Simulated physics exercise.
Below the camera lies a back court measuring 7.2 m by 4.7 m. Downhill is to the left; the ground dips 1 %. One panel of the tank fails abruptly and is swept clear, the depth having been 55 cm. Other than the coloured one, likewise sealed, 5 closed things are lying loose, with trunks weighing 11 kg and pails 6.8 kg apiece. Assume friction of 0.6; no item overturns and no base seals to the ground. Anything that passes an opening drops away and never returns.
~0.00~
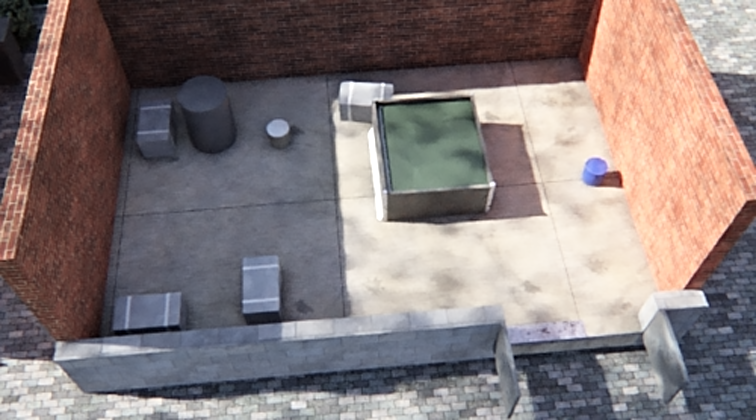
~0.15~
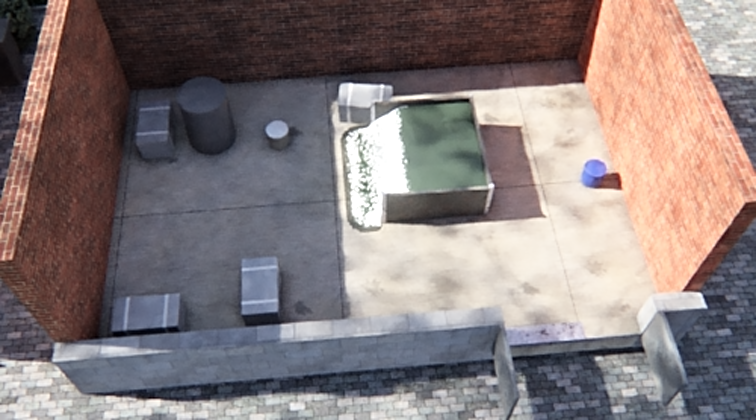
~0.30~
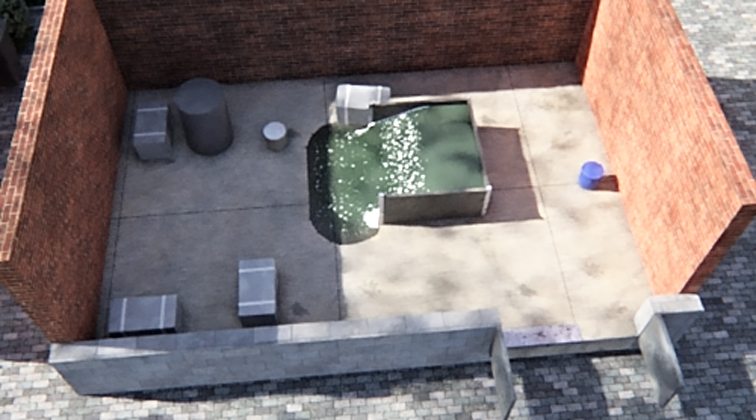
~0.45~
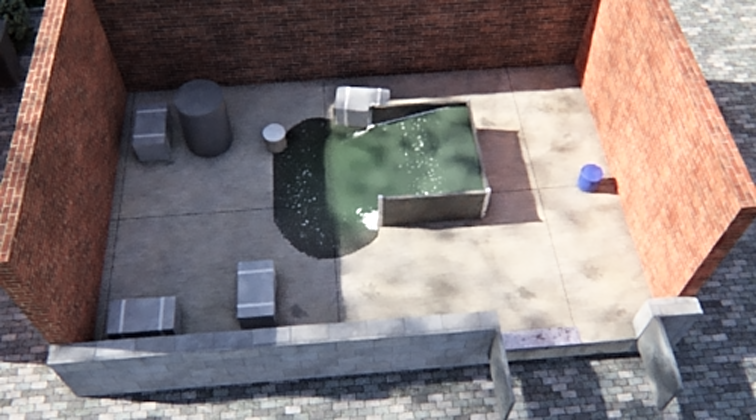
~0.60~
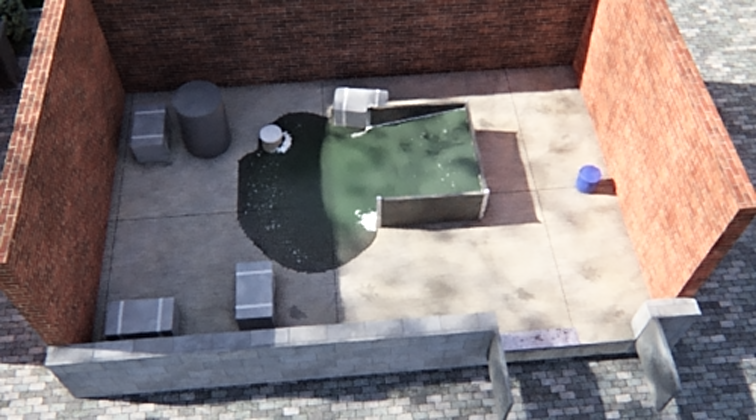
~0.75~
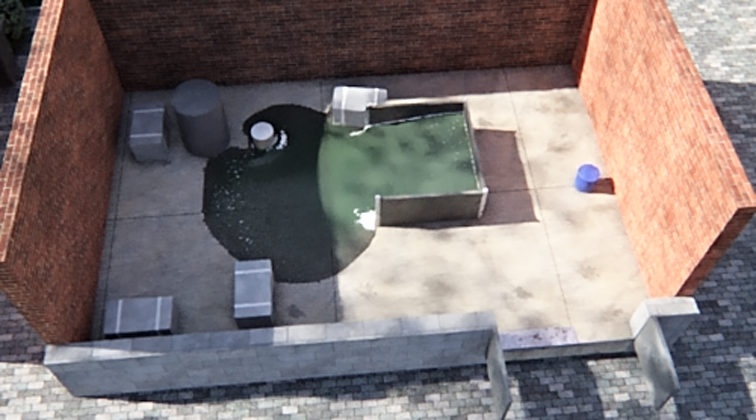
Green water burst out of the left side of a square tank in a brick-walled yard and spread leftward in a dark pool, curling around a small white tub while the blue pail stayed put.
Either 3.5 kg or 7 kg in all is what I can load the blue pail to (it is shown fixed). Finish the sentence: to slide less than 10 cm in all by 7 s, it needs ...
Only the smaller load.
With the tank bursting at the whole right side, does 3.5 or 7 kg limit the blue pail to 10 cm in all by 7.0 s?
Neither one.
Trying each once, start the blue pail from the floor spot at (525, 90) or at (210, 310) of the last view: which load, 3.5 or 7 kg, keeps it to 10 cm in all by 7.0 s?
At the first place the small mass does it, and at the second nothing works.
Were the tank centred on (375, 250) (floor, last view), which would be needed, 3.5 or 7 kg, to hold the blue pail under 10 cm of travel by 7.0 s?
Then the outcome is clear: Even the lighter works.
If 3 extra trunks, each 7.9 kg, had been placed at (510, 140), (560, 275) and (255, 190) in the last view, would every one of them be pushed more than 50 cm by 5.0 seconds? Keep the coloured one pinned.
Going through them in turn, the answers are not too far, not too far and too far.
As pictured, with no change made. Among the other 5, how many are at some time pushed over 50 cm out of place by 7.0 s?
It adds up to 4.
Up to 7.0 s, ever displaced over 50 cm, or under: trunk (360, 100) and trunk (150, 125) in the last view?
Result, in order - below threshold; above threshold.
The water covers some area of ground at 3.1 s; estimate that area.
I'd put it close to 18 m2.
After 1.4 s the blue pail would be 0 cm from its start with 3.5 kg and 0 cm from its start with 7 kg; 0 cm of water round it then.
After 3.1 s the blue pail would be 0 cm from its start with 3.5 kg and 0 cm from its start with 7 kg; 0 cm of water round it then.
After 4.9 s the blue pail would be 0 cm from its start with 3.5 kg and 0 cm from its start with 7 kg; 0 cm of water round it then.
After 7.0 s the blue pail would be 0 cm from its start with 3.5 kg and 0 cm from its start with 7 kg; 0 cm of water round it then.
